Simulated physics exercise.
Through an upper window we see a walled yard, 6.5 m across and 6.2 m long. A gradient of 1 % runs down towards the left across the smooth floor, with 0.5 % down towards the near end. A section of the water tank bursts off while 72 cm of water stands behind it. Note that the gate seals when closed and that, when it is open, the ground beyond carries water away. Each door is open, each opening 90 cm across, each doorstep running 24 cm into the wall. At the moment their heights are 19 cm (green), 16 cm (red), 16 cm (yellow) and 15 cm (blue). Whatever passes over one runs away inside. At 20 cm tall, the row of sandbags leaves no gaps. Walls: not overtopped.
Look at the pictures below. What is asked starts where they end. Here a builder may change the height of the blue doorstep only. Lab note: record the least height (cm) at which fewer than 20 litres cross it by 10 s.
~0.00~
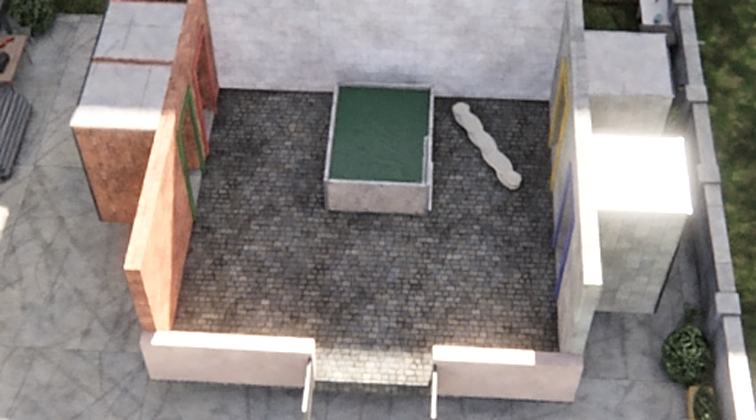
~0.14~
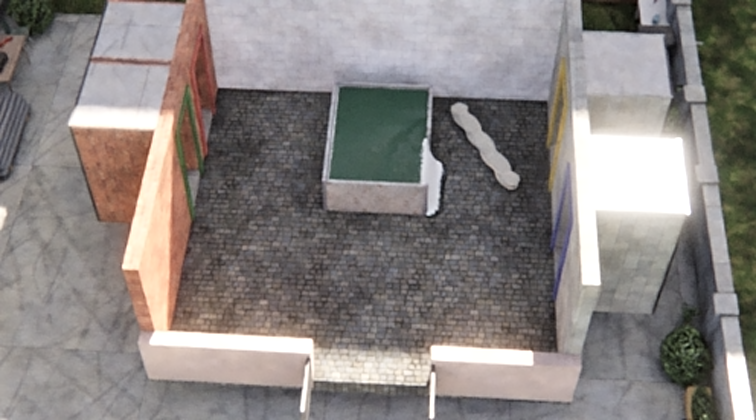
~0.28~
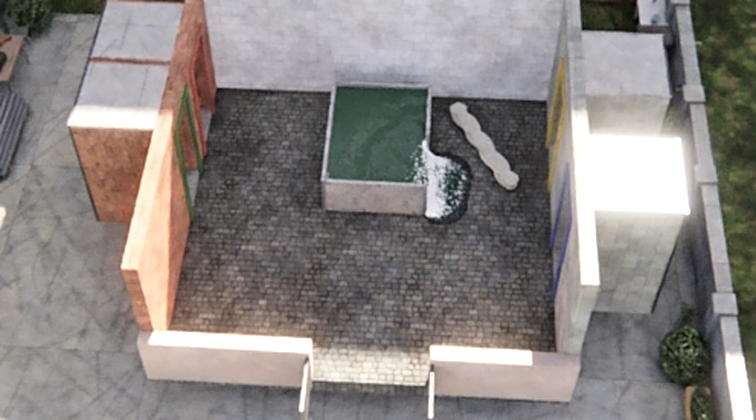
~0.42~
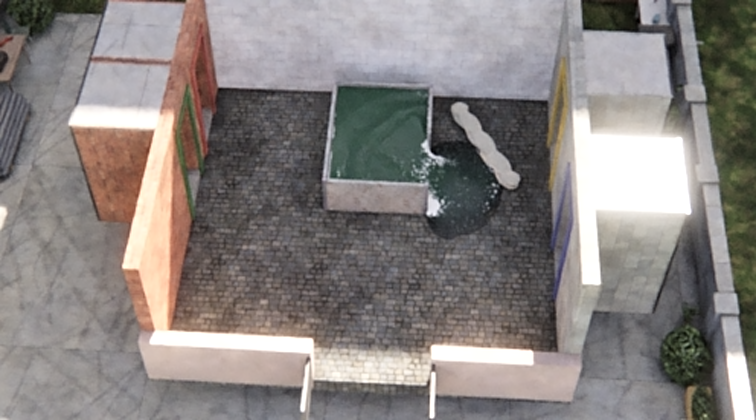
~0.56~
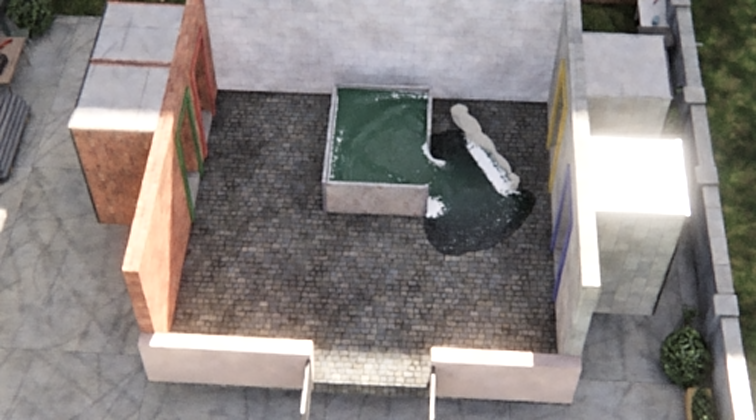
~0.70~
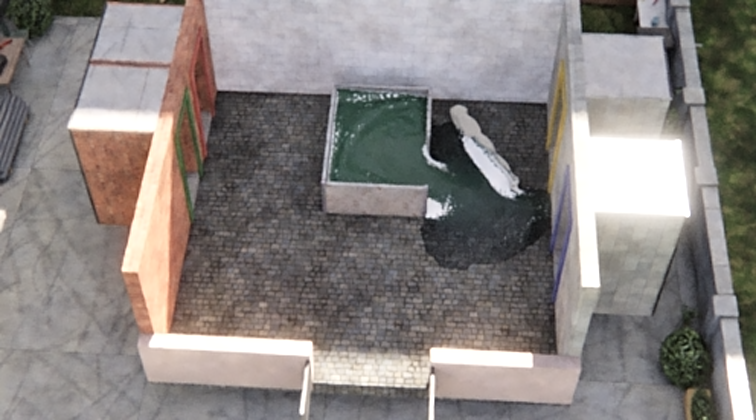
Least height: 19 cm.
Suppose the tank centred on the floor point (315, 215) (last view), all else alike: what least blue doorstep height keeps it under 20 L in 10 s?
I'd put it at close to 24 cm.
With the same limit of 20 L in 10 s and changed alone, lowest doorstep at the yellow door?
At the yellow door you'd want roughly 11.0 cm.
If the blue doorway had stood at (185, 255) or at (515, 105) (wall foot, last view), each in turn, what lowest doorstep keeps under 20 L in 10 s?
7.0 and 14.5 cm.
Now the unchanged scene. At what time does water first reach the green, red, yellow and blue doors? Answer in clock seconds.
So green sees it at 6.0 s, red at 5.5 s, yellow at 1.1 s and blue at 1.0 s.
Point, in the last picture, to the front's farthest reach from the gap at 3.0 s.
In the last picture, around (558, 381).
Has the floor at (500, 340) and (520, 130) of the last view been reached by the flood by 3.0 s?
First soaked, then soaked.
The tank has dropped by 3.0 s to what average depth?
On average, around 31 cm.
After 1.4 s water covers 20 % of the floor, deepest (40 cm) near (552, 231); 21 cm at the blue door, 0 litres in over its 15 cm doorstep.
After 3.0 s water covers 35 % of the floor, deepest (36 cm) near (535, 370); 19 cm at the blue door, 38 litres in over its 15 cm doorstep.
After 10.0 s water covers 95 % of the floor, deepest (12 cm) near (172, 325); 7 cm at the blue door, 48 litres in over its 15 cm doorstep.
At the blue door as built, the water arrived by 1.1 s and peaked near 25 cm at 1.8 s.
With a doorstep of 16 cm, 40 litres would have come in within the 10 s; with 21.5 cm, 12 litres. So under 20 litres takes about 19 cm.
